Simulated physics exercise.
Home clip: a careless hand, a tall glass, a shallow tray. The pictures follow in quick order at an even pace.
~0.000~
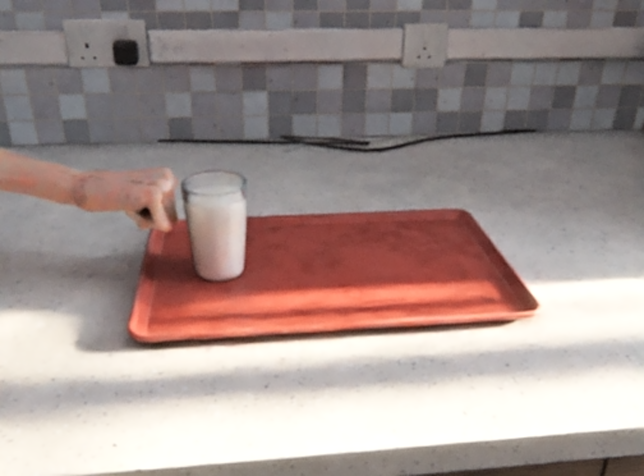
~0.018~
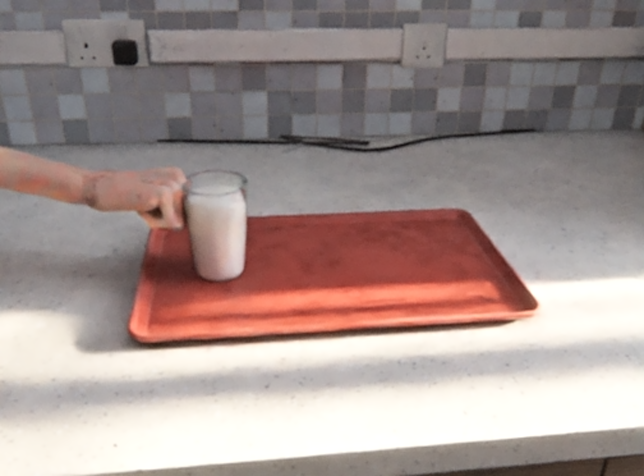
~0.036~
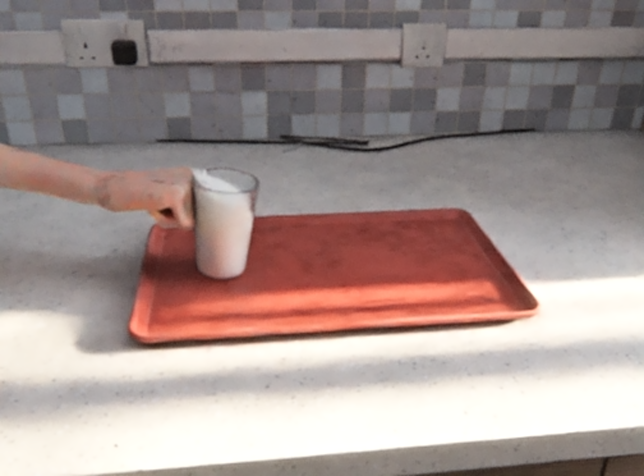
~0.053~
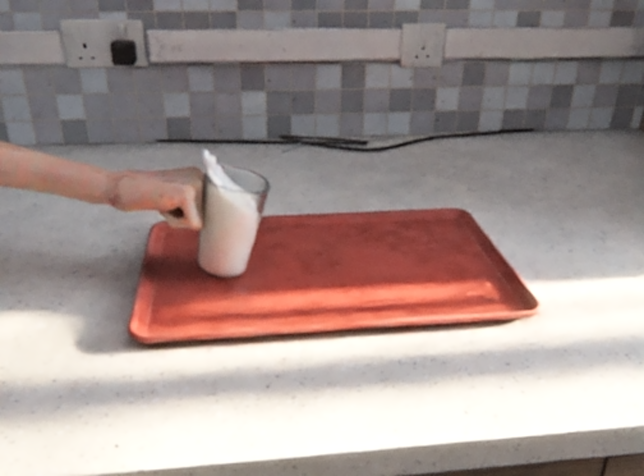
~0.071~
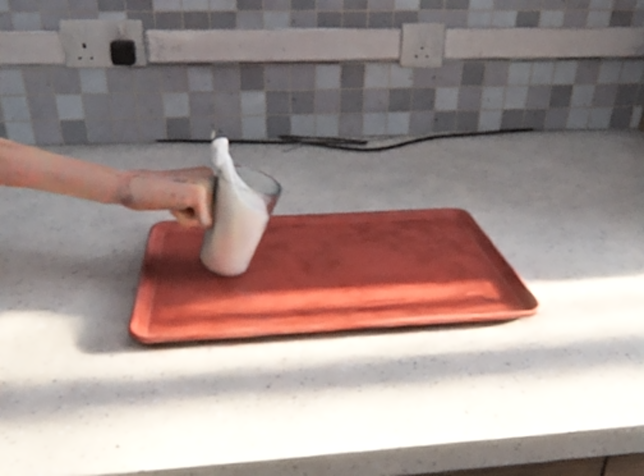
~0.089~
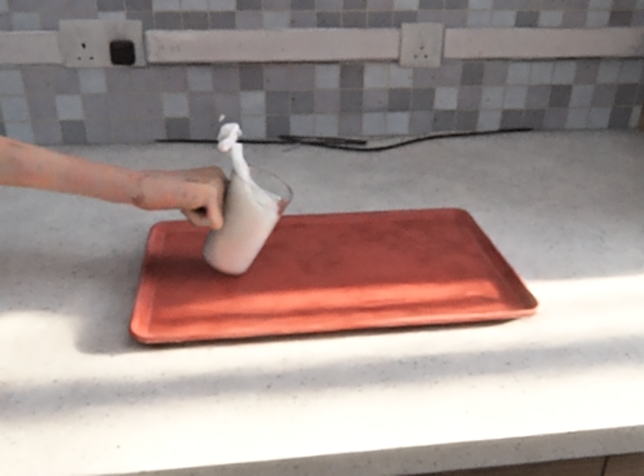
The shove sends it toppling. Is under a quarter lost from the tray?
No.
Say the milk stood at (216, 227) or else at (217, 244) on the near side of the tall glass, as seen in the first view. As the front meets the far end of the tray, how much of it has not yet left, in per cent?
Fill one keeps roughly 55 percent; fill two keeps roughly 45 percent.
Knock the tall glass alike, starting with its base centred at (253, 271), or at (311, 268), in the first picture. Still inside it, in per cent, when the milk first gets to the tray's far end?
In order, close to 50 and 60 percent.
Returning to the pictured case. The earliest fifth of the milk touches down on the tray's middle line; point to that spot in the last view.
About (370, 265).
A moment on, the tall glass lies on its side and 88 per cent is in the glass, 0 on the tray and 12 above or beyond its rim.
Next, the tall glass lies on its side and 42 per cent is in the glass, 43 on the tray and 15 above or beyond its rim.
Then the tall glass lies on its side and 23 per cent is in the glass, 48 on the tray and 29 above or beyond its rim.
Later the tall glass lies on its side and 13 per cent is in the glass, 35 on the tray and 52 above or beyond its rim.
At rest 47 per cent is held by tray and glass, 53 is off the tray.
